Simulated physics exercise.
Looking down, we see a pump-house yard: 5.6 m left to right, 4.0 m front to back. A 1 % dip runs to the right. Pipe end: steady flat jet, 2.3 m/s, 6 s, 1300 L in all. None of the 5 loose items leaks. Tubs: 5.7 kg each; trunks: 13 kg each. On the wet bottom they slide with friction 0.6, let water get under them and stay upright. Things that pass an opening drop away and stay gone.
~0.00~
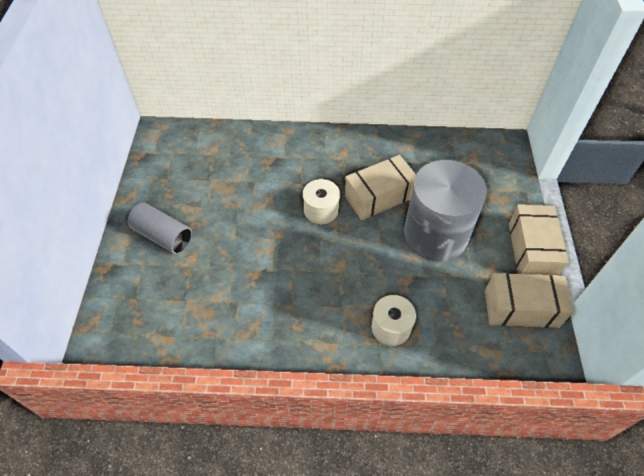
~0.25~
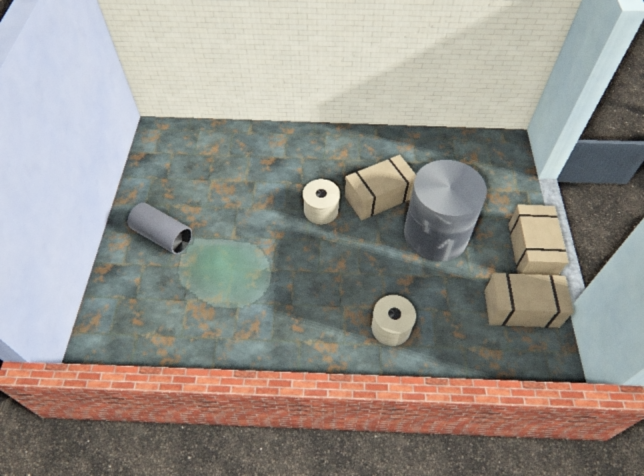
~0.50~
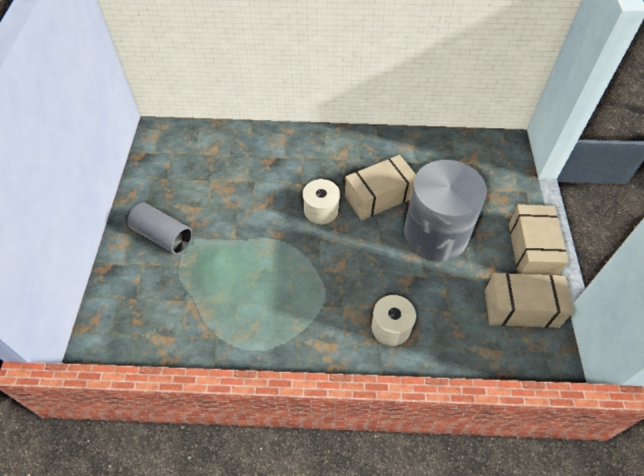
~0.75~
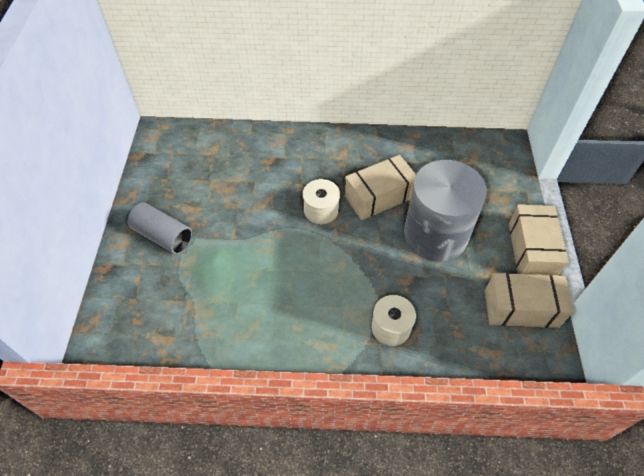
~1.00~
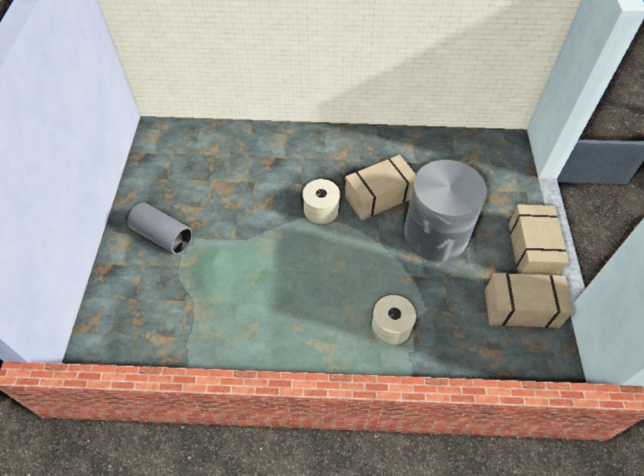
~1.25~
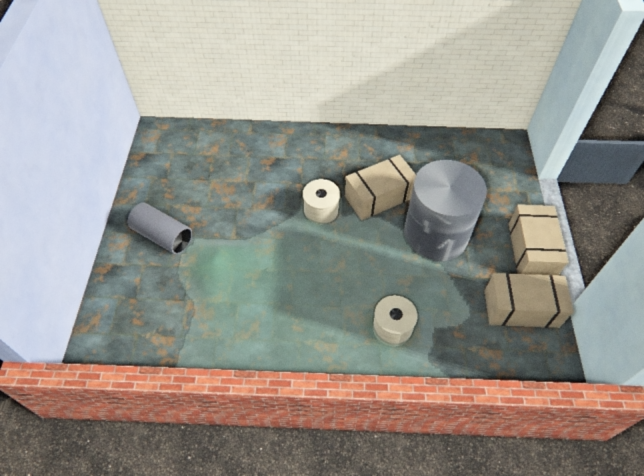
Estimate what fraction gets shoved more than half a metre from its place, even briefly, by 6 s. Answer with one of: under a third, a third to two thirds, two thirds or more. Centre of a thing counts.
A third to two thirds.
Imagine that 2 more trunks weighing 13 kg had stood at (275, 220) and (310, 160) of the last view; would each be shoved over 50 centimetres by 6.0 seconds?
Respectively lower and lower.
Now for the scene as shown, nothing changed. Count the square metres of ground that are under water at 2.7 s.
Somewhere about 10.5 m2, give or take.
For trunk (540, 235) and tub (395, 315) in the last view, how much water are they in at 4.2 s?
4 and 14 cm.
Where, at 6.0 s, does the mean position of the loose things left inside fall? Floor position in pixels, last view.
The centre is close to (441, 210).
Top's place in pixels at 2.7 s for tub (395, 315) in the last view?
My estimate: Around (549, 338).
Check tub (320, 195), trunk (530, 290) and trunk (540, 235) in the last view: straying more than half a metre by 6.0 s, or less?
Well, the first one's not that far, the next one's too far and the last one's too far.
After 1.8 s 0 of 5 are over 50 cm from their spots; 0 afloat.
After 2.7 s 1 of 5 are over 50 cm from their spots; 2 afloat.
After 4.2 s 3 of 5 are over 50 cm from their spots; 2 afloat.
After 6.0 s 3 of 5 are over 50 cm from their spots, and 3 have been at some point; 1 afloat.
